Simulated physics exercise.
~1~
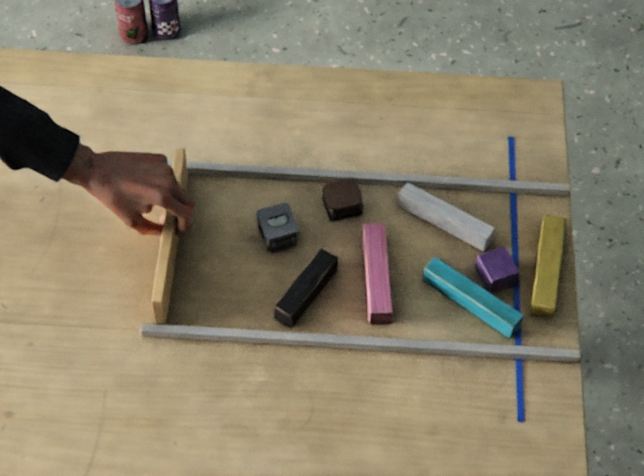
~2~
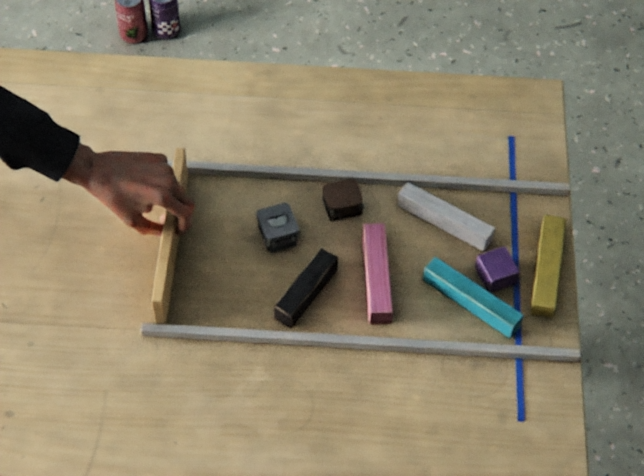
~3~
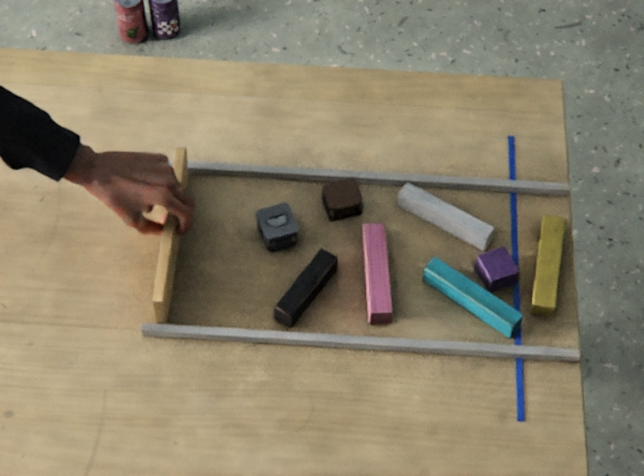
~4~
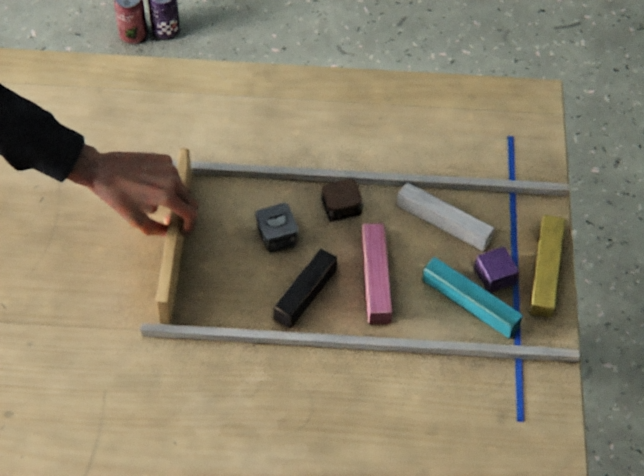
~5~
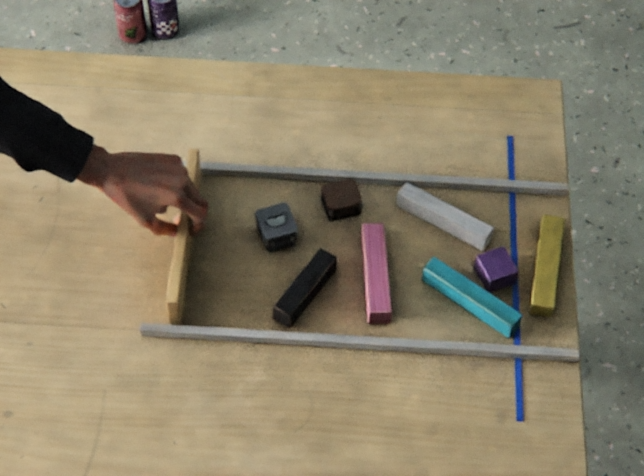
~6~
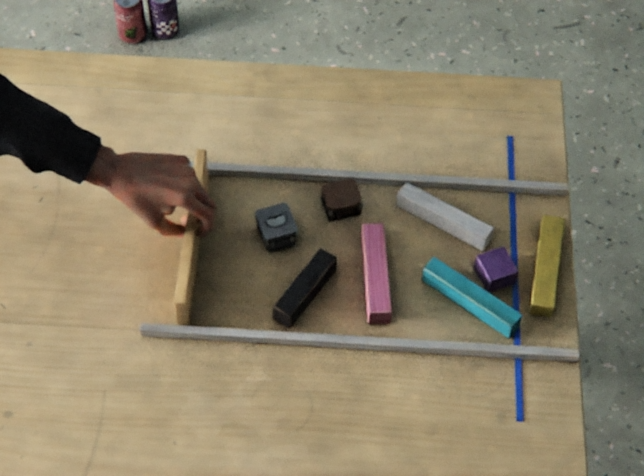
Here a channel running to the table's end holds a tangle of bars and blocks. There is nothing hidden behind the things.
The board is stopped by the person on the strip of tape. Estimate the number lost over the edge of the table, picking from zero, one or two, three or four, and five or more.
Most likely the ones that land below will number more than a pair, under five.
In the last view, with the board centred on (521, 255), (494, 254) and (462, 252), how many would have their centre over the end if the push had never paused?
Counts: 4, 3, 1.
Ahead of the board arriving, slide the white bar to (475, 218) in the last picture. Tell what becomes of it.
I reckon the white bar drops away.
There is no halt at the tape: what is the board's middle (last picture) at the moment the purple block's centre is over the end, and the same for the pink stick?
When the purple block crosses, the middle is near (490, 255); when the pink stick crosses, near (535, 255).
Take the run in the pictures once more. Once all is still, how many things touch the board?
Count: 3.
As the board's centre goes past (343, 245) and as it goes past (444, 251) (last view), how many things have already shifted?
One spot: 4. Other spot: 8.
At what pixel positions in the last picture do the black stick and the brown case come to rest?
Same order as the question: First (528, 301), second (534, 212).
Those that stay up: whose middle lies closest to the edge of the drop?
Going by centres, it is the pink stick.
Soon after, none off yet; yellow bar at rest near (547, 265); purple block at rest near (496, 269); turquoise stick at rest near (471, 297).
Then, none off yet; yellow bar at rest near (547, 265); purple block at rest near (497, 270); turquoise stick moved a little near (484, 301).
Further on, none off yet; yellow bar tipped well over near (593, 277); purple block moved well along near (554, 272); turquoise stick moved about its own width near (566, 314).
At rest, the number that fall off is three or four; fallen, white bar, turquoise stick, purple block and yellow bar.
